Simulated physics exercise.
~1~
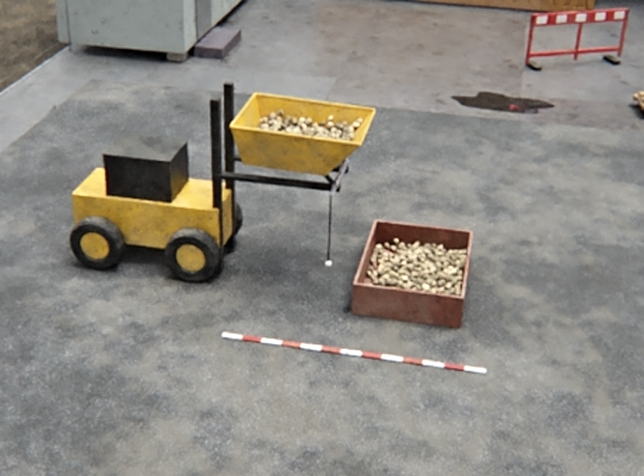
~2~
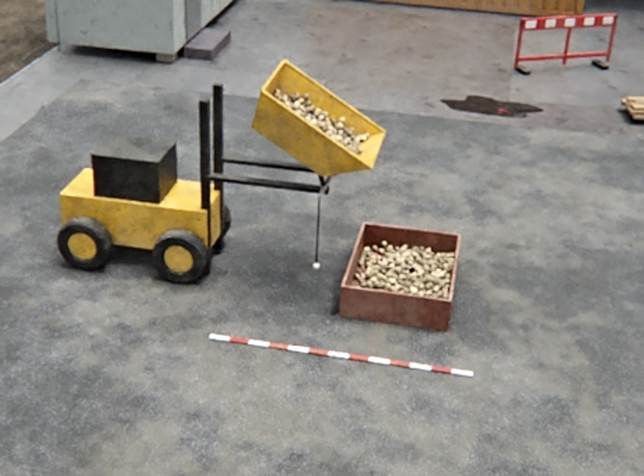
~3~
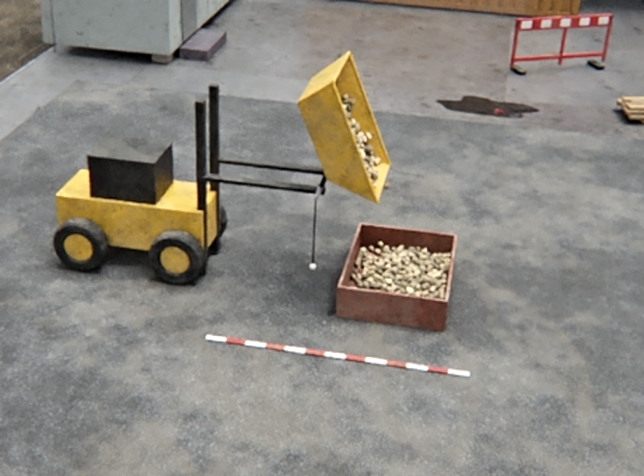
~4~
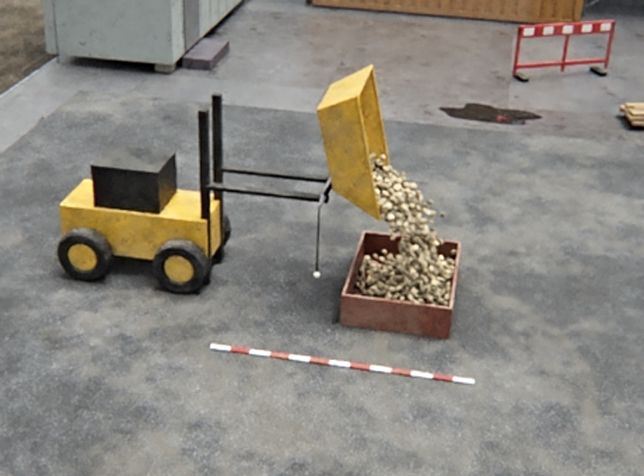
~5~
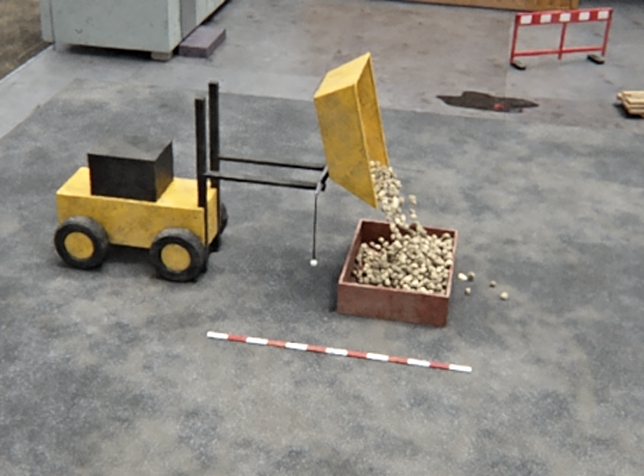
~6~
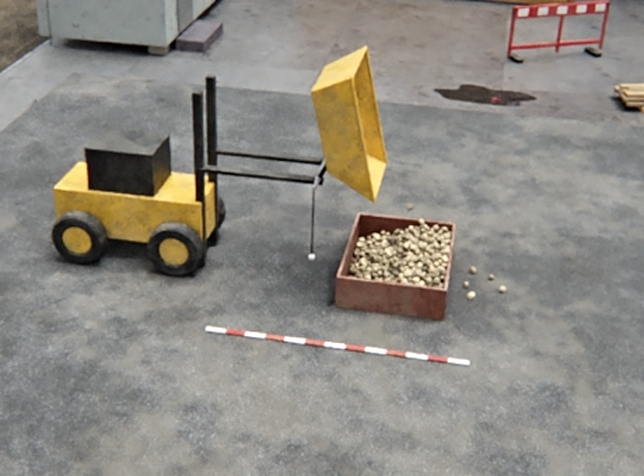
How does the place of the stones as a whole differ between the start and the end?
At the start the stones are split between the raised skip and the bin below it. By the end they lie lower and farther right, heaped in the bin with a few on the floor to its right.
On a grey workshop floor, a yellow fork truck tips its raised skip of pale stones toward a reddish-brown bin already holding some. The stones pour out, heaping the bin higher, and the skip ends emptied and still tilted, with a few stones lying on the floor to the right.
